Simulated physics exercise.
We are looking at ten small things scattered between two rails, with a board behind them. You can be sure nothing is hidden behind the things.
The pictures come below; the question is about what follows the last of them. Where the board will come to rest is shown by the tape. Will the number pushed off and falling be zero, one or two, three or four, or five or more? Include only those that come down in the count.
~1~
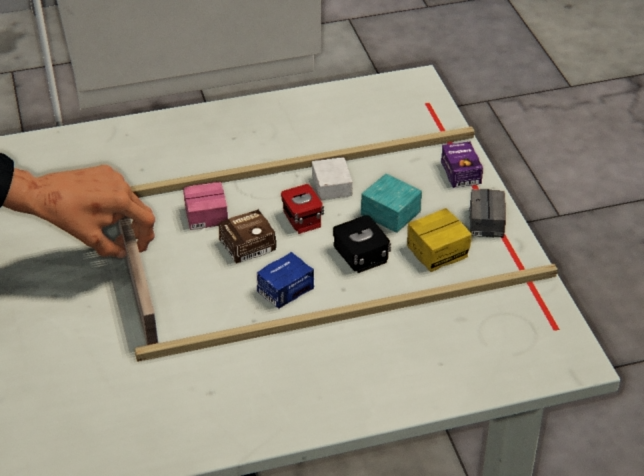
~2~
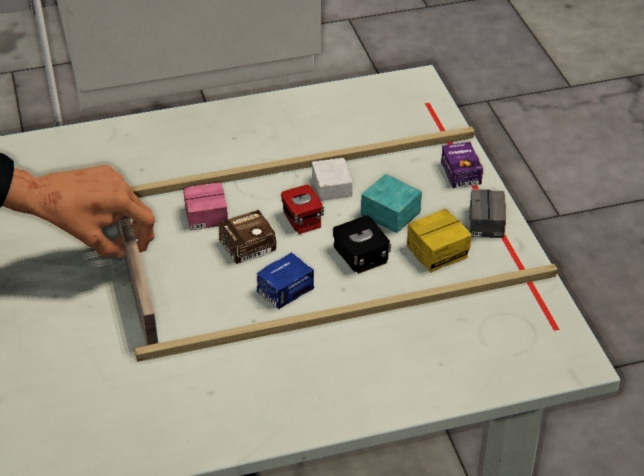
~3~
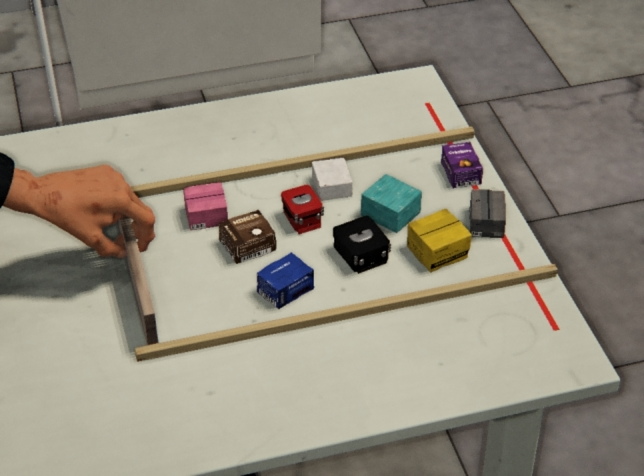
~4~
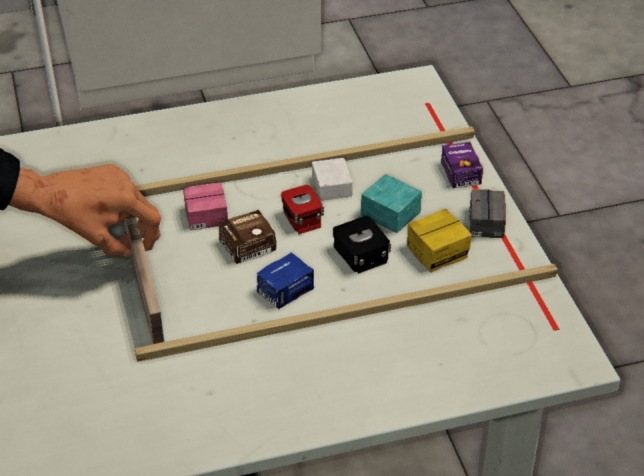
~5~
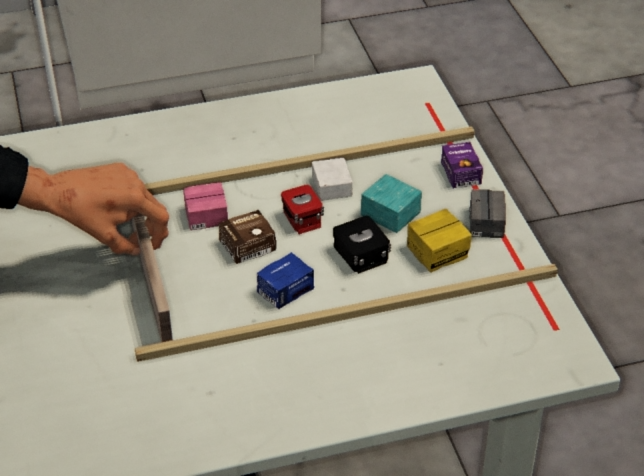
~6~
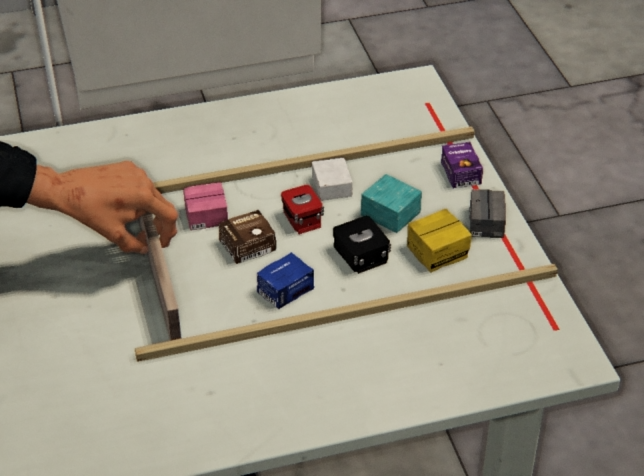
Count off: Five and up.
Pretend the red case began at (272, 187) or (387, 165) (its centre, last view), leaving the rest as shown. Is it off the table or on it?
First spot: Gone; second: Gone.
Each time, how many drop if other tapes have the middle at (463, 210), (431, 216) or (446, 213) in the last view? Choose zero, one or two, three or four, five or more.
For each place: Five or over; three or four; 3 or 4.
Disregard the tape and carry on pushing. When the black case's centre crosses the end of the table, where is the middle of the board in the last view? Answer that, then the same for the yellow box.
First it's close to (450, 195), next close to (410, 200).
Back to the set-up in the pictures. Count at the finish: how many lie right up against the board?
The count in contact is 3.
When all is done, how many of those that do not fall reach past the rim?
Result: 3.
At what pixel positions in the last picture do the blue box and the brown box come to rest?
Final positions: Near (536, 239); near (510, 196).
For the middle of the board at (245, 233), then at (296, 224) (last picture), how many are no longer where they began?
Moved so far: 3, then 7.
A little later, none off yet; purple box at rest near (462, 165); grey box at rest near (488, 214); yellow box at rest near (439, 240).
When it is over, the number that fall off is five or more; down, red case, black case, white block, turquoise block, yellow box, grey box and purple box.
